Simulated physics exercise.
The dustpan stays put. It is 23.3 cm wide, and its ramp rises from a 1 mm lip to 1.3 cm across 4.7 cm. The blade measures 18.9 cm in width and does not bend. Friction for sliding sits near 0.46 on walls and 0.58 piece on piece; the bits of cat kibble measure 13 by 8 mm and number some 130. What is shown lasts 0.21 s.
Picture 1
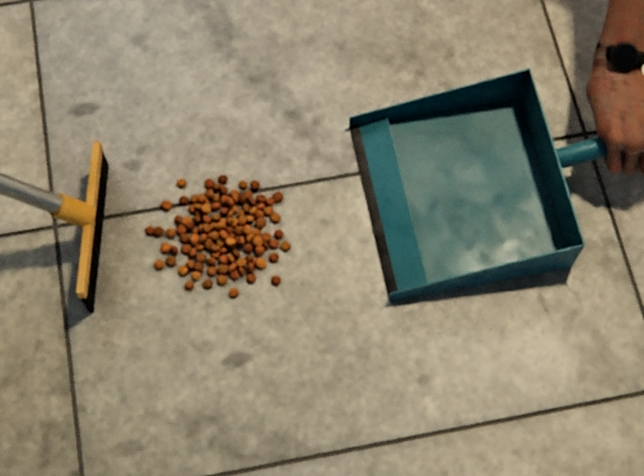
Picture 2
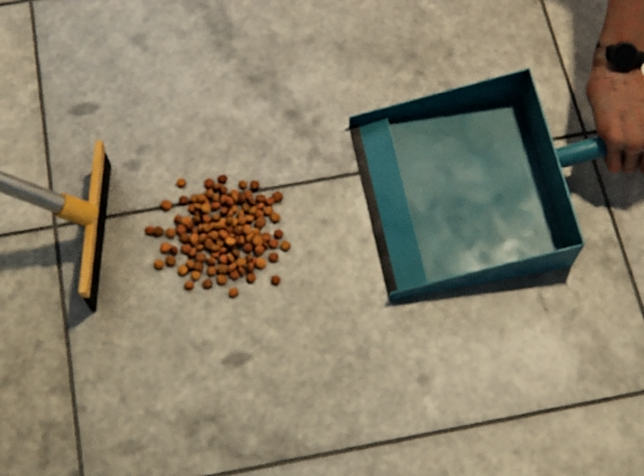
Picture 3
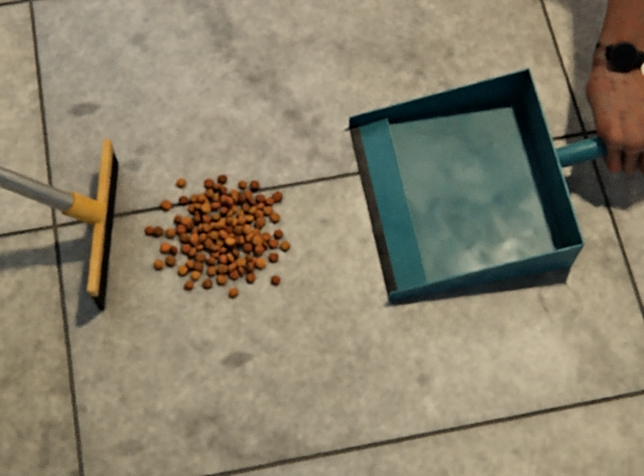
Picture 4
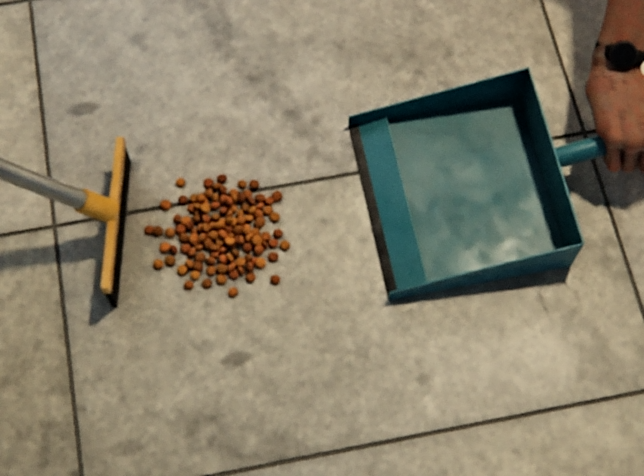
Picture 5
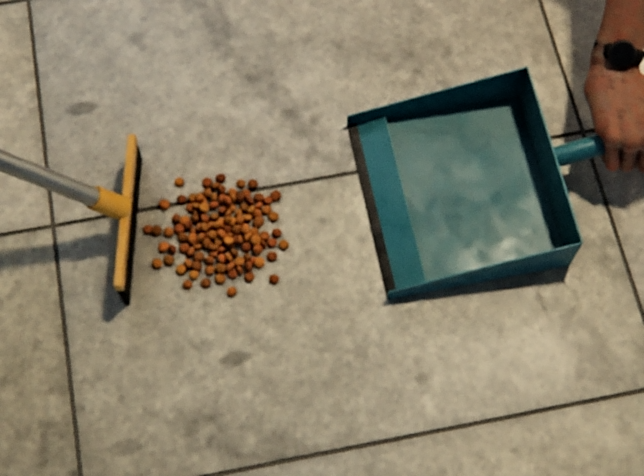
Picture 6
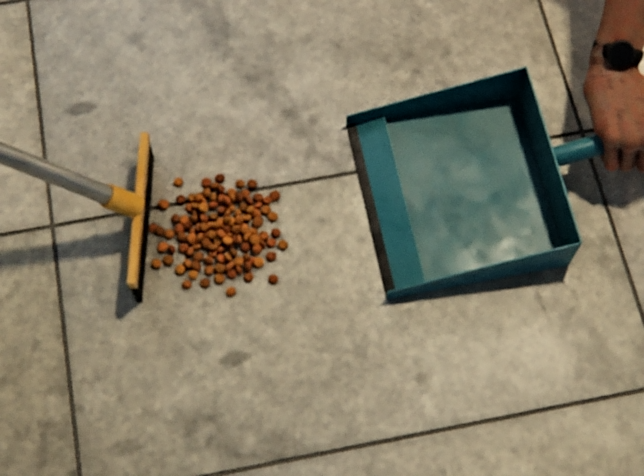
On a grey tiled floor, a yellow blade on a pole stands left of a loose pile of small brown pieces, while a hand at the right holds a teal dustpan still. The blade slides slowly rightward, closes the gap, and just reaches the pile's left edge, with the heap barely changed.
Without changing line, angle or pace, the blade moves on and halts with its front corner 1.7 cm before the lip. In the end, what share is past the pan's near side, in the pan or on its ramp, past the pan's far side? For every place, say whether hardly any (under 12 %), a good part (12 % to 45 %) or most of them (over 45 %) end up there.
My prediction: Near side: A small minority, pan: A sizeable minority, far side: A small minority.
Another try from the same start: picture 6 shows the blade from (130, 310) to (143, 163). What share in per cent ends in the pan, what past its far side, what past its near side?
Pan: 15, far side: 0, near side: 30.
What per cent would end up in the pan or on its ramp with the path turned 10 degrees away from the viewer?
Around 5 %.
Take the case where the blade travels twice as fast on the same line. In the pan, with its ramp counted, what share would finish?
It would come to roughly 25 percent.
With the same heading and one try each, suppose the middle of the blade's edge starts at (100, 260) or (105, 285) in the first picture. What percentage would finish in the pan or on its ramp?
Close to 20 in a hundred, then close to 25 in a hundred.
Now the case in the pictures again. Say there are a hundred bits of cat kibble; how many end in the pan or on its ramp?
15 %.
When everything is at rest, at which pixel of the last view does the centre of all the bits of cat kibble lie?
Close to pixel (356, 219).
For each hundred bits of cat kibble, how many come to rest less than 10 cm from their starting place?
Close to 10 per cent of it.
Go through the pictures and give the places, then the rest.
In the first frame, blade from (82, 294) to (98, 149), moved 0.0 cm, 0 of the pieces shifted so far; middle of the pieces at (222, 234); pan at (473, 192).
In the second frame, blade from (85, 293) to (100, 148), moved 0.3 cm, 0 of the pieces shifted so far; middle of the pieces at (221, 233).
In the third frame, blade from (93, 291) to (109, 147), moved 1.3 cm, 0 of the pieces shifted so far; middle of the pieces at (221, 233).
In the fourth frame, blade from (107, 289) to (121, 144), moved 2.8 cm, 0 of the pieces shifted so far; middle of the pieces at (221, 233).
In the fifth frame, blade from (120, 286) to (133, 142), moved 4.4 cm, 0 of the pieces shifted so far; middle of the pieces at (220, 232).
In the sixth frame, blade from (133, 284) to (145, 140), moved 6.0 cm, 2 of the pieces shifted so far; middle of the pieces at (219, 233); pan at (470, 191).
Then, 0.28 s after the last picture, middle of the blade 15 cm from the lip; 0 % over the lip, far side 0 %, near side 0 %.
Then, 0.48 s after the last picture, middle of the blade 8 cm from the lip; 0 % over the lip, far side 0 %, near side 0 %.
Then, 0.79 s after the last picture, middle of the blade 4 cm from the lip; 15 % over the lip, far side 0 %, near side 0 %.
In the end, near side 0 %, pan 15 %, far side 0 %, in front of the lip or behind the blade 85 %.
